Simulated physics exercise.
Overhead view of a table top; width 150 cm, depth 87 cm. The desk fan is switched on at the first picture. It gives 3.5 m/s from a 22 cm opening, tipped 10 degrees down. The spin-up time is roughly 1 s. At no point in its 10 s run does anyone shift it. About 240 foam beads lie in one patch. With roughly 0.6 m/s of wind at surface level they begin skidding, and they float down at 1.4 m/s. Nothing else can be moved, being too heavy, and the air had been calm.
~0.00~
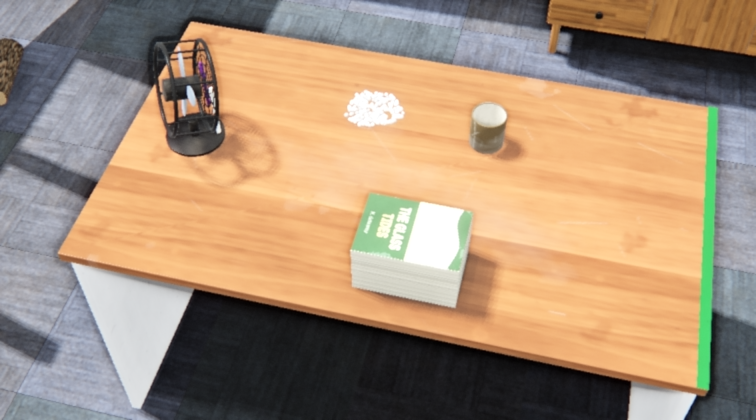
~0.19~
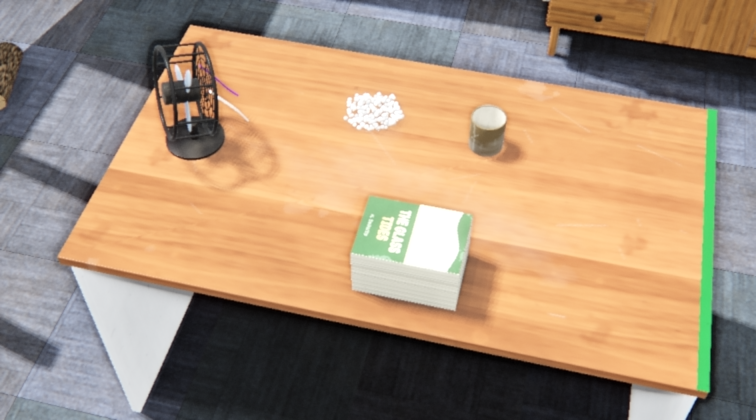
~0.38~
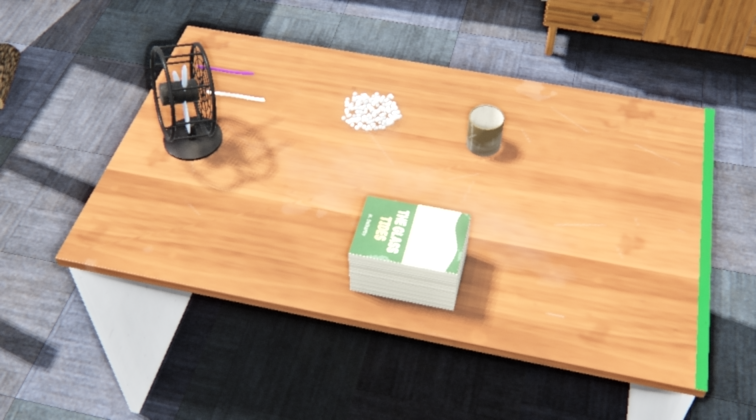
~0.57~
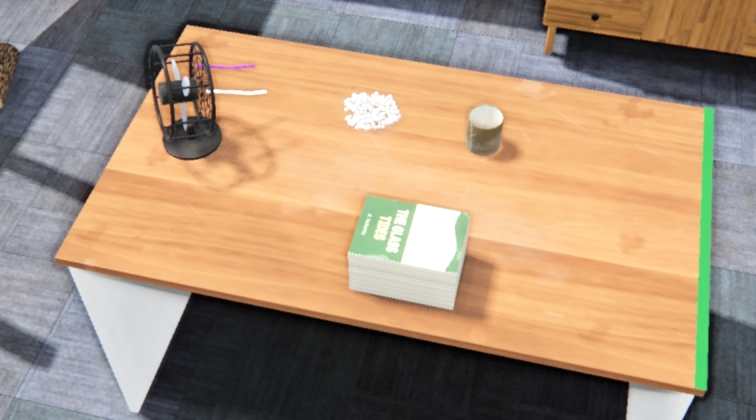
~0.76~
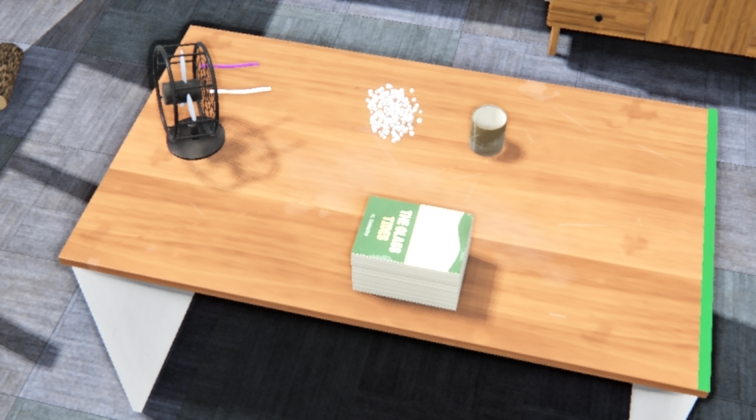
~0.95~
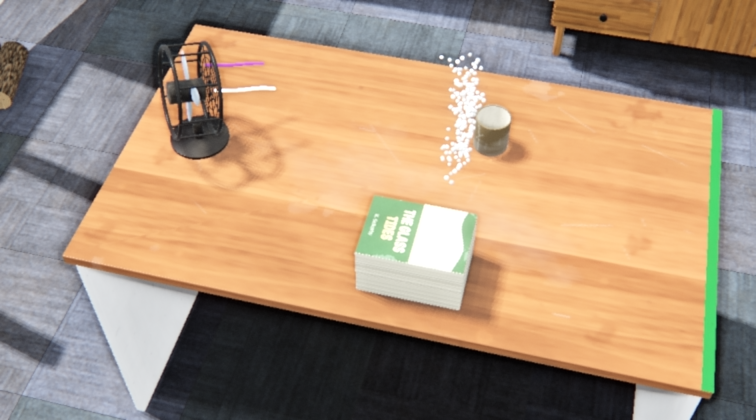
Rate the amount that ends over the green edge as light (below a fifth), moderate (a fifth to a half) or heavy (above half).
Moderate.
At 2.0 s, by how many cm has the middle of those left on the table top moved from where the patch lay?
Roughly 65 cm.
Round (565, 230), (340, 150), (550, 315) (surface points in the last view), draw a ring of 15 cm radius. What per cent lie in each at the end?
15 %, 0 %, 0 %.
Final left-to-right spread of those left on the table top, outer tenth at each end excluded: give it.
Looks like some 40 cm to me.
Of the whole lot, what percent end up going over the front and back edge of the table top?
About 0 % front, about 40 % back.
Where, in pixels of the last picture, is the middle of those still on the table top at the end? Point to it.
The middle is around pixel (562, 229).
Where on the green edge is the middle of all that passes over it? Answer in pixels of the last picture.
Midpoint of crossings, approx. (721, 161).
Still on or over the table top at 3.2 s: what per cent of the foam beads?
Close to 30 in a hundred are still there.
After 2.0 s the count stands so, 6 % are over the green edge; the middle of those still in play is near (625, 160).
After 3.2 s the count stands so, 22 % are over the green edge; the middle of those still in play is near (615, 226).
After 5.5 s the count stands so, 31 % are over the green edge; the middle of those still in play is near (562, 229).
After 10.0 s, at the end, 32 % are over the green edge; the middle of those still in play is near (562, 229).
